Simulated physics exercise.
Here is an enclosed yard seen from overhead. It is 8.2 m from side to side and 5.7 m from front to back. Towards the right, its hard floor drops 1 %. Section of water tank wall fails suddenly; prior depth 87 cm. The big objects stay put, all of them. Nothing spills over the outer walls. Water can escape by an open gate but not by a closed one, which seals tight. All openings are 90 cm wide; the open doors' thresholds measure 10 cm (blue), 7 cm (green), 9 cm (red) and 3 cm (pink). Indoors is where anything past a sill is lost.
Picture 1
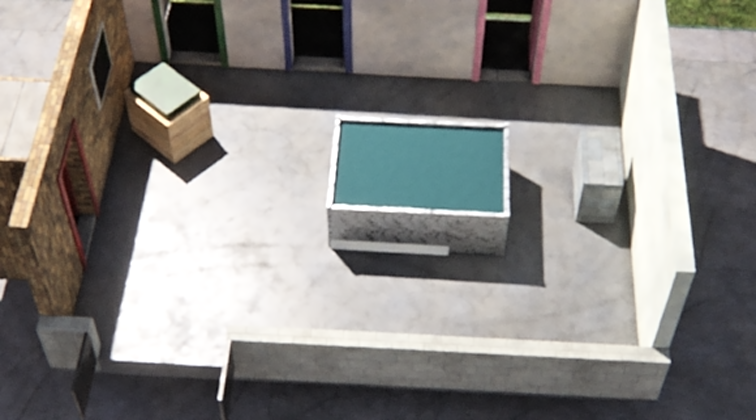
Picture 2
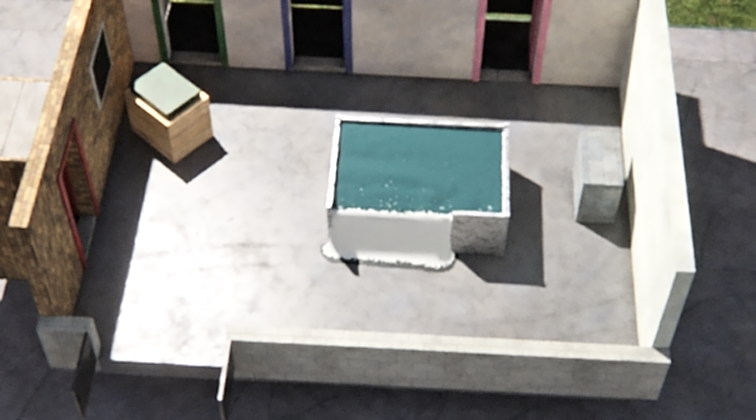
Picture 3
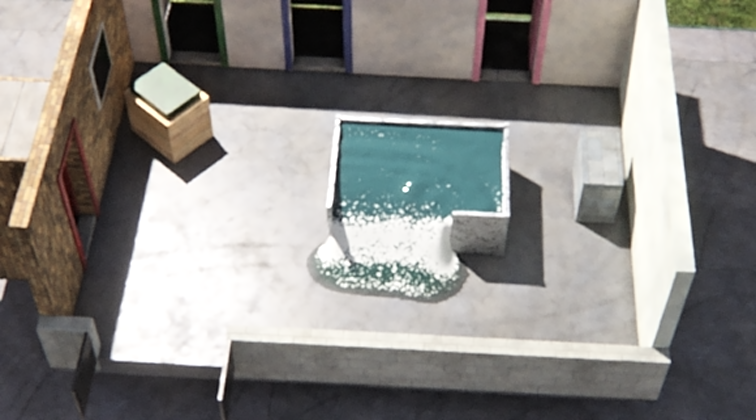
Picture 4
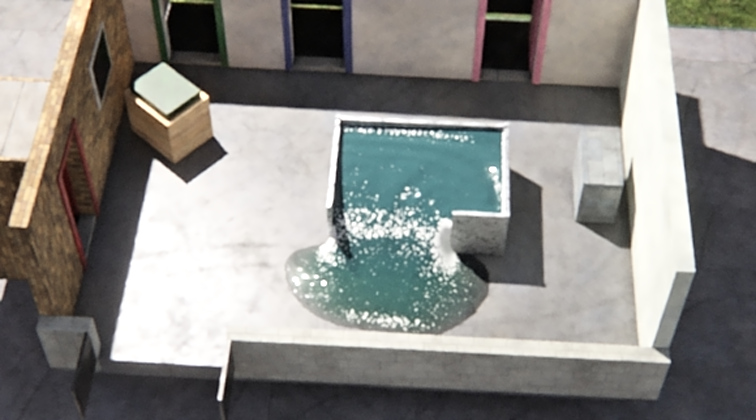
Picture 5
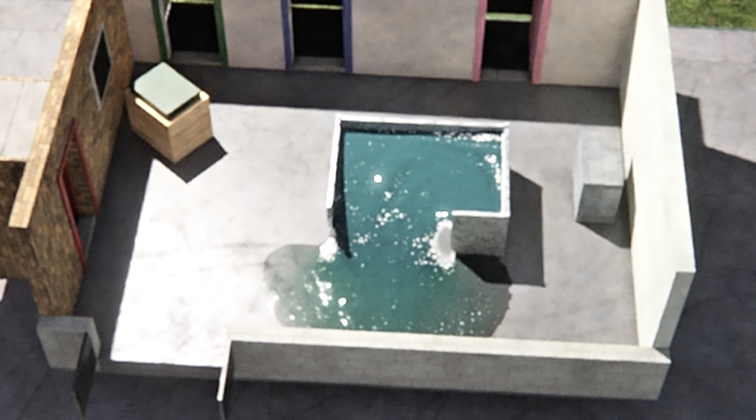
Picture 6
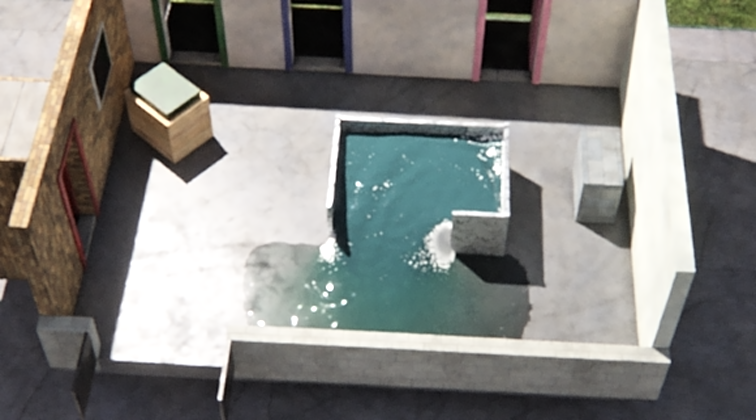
A walled yard with a pale grey floor is seen from high above, looking down at an angle. A rectangular grey tank of teal water stands near the middle, with a wooden box at upper left, a grey block at right, and green-, blue- and pink-framed openings behind. Part of the tank's front wall gives way, and foaming water pours out, spreading forward and sideways to the low front wall.
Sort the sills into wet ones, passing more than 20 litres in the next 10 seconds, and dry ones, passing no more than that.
Blue door: Dry; green door: Dry; red door: Wet; pink door: Wet.
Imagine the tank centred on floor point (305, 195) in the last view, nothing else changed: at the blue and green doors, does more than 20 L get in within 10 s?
Blue gets no more than that, green gets no more than that.
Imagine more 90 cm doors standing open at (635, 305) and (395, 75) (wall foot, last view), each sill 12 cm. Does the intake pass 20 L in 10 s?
First door beyond the limit, second door short of the limit.
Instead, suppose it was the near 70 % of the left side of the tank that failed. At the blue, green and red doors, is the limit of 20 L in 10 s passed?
Then it goes blue fine, green too high, red too high.
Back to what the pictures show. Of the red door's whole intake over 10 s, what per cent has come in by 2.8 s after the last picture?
It comes to about 40 per cent.
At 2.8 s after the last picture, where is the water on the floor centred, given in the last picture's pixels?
Centre: Roughly (380, 271) px.
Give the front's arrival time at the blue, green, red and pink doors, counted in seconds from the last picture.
The front reaches blue at 5.0 s, green at 3.8 s, red at 1.6 s, pink at 3.6 s.
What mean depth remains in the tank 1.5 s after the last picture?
I'd put the average depth near 33 cm.
Then, 0.7 s after the last picture water covers 20 % of the floor and is deepest (59 cm) near (367, 359); blue door not reached, green door not reached, red door not reached, pink door not reached.
Then, 1.5 s after the last picture water covers 35 % of the floor and is deepest (43 cm) near (355, 359); blue door not reached, green door not reached, red door not reached, pink door not reached.
Then, 2.8 s after the last picture water covers 55 % of the floor and is deepest (34 cm) near (622, 234); blue door not reached, green door not reached, red door 19 cm at the sill, 37 L in, pink door not reached.
Then, 5.3 s after the last picture water covers 85 % of the floor and is deepest (22 cm) near (610, 233); blue door 2 cm at the sill, 0 L in, green door 9 cm at the sill, 5 L in, red door 11 cm at the sill, 82 L in, pink door 9 cm at the sill, 6 L in.
Then, 9.3 s after the last picture water covers 100 % of the floor and is deepest (16 cm) near (548, 94); blue door 8 cm at the sill, 0 L in, green door 3 cm at the sill, 9 L in, red door 5 cm at the sill, 87 L in, pink door 11 cm at the sill, 104 L in.
